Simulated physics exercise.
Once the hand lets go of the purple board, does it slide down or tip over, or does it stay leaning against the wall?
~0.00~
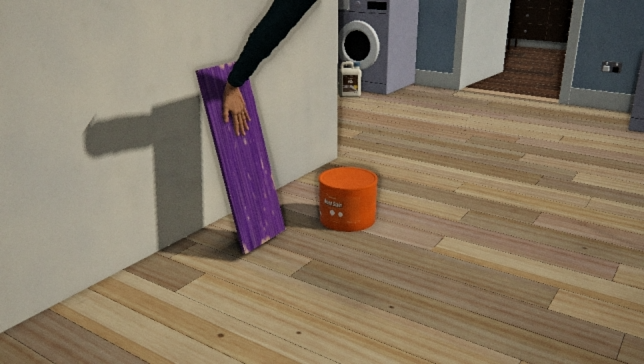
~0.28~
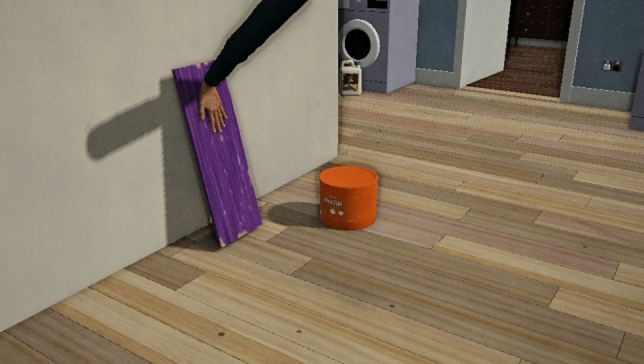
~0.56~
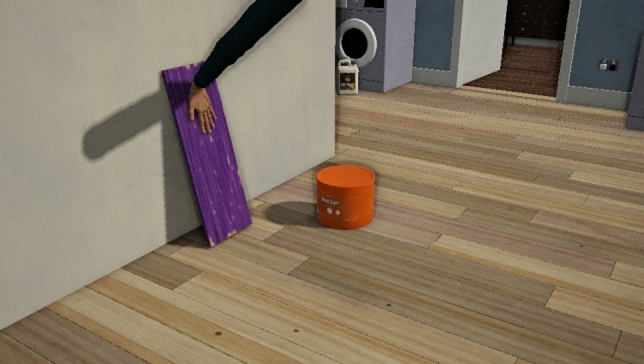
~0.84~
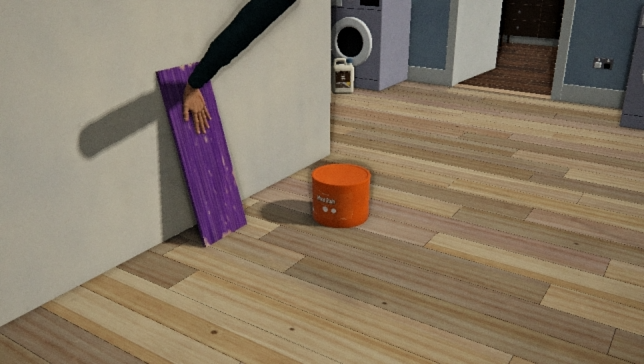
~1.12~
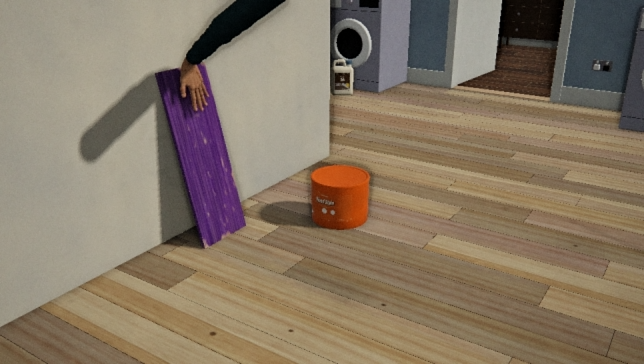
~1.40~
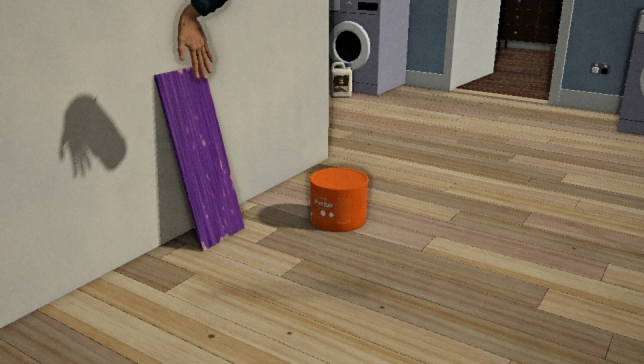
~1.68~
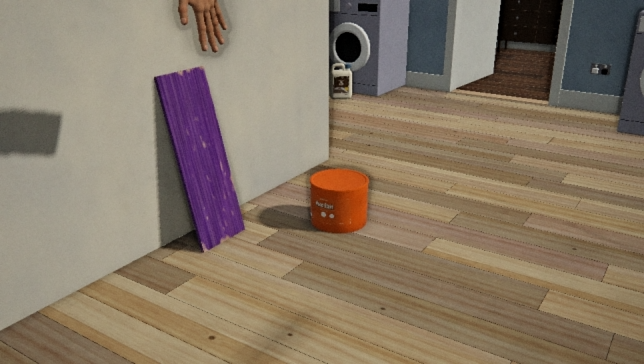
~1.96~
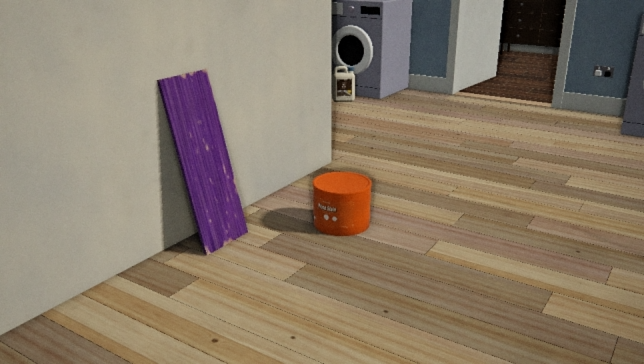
It stays leaning against the wall after the hand lets go and draws away.
